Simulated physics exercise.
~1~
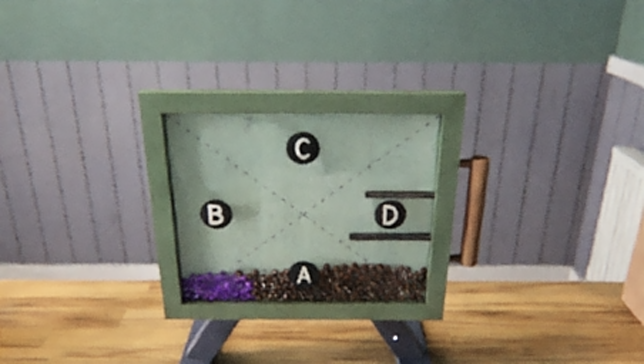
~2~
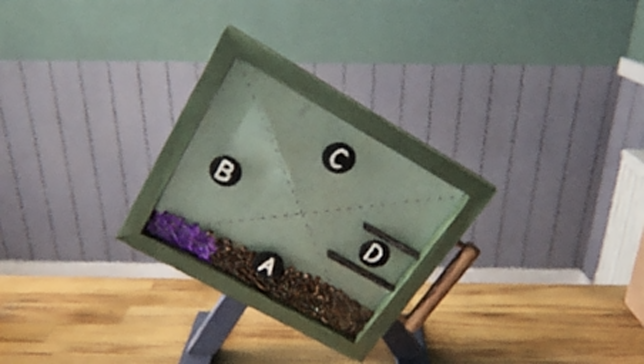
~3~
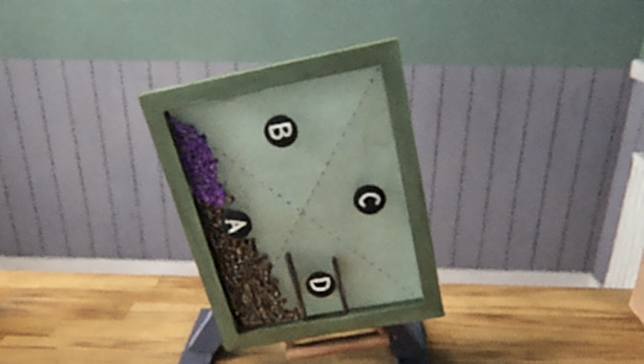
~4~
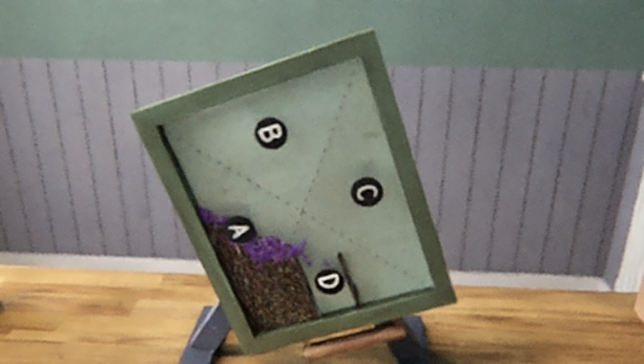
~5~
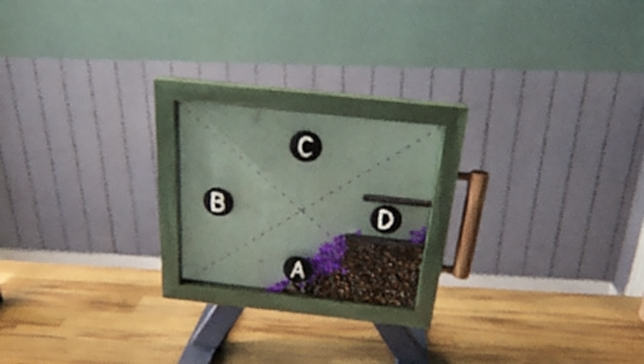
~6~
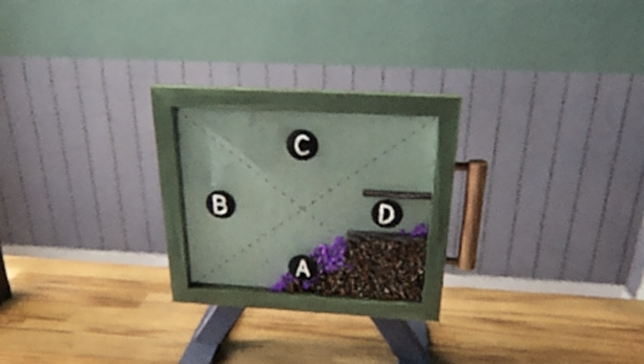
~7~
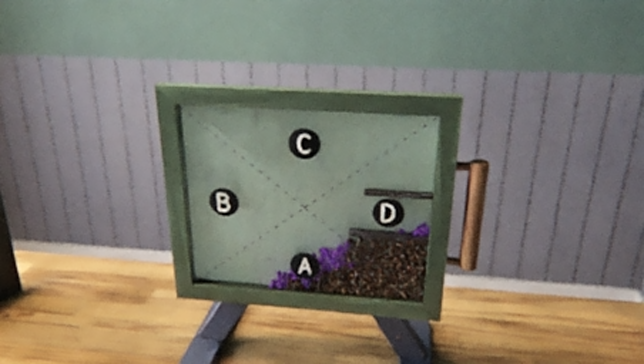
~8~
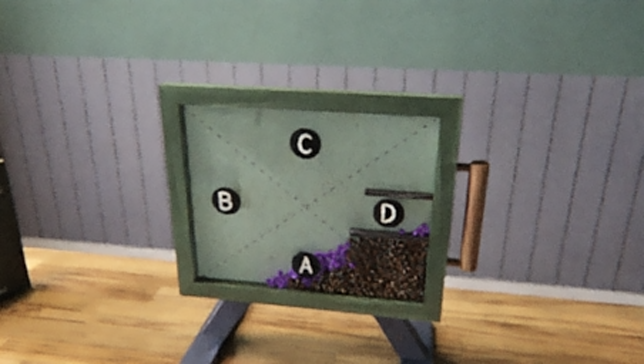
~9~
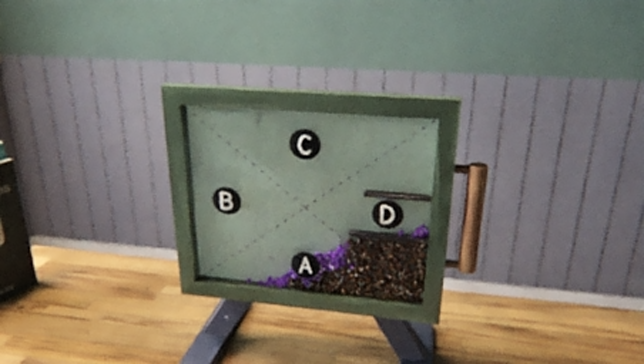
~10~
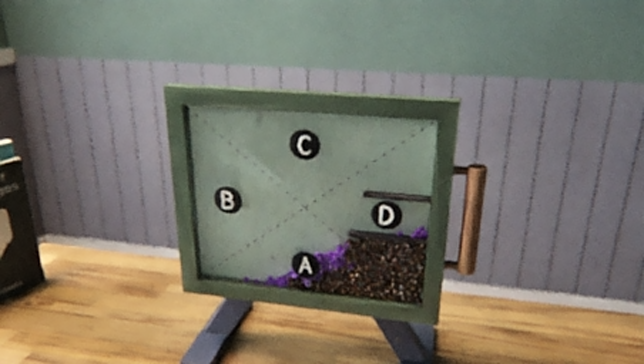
In a room with grey panelled walls, a green-framed clear box of brown and purple beads tipped clockwise onto its side, spilling them toward the wedge marked D, then swung back level, leaving them heaped at the lower right with purple along the slope.
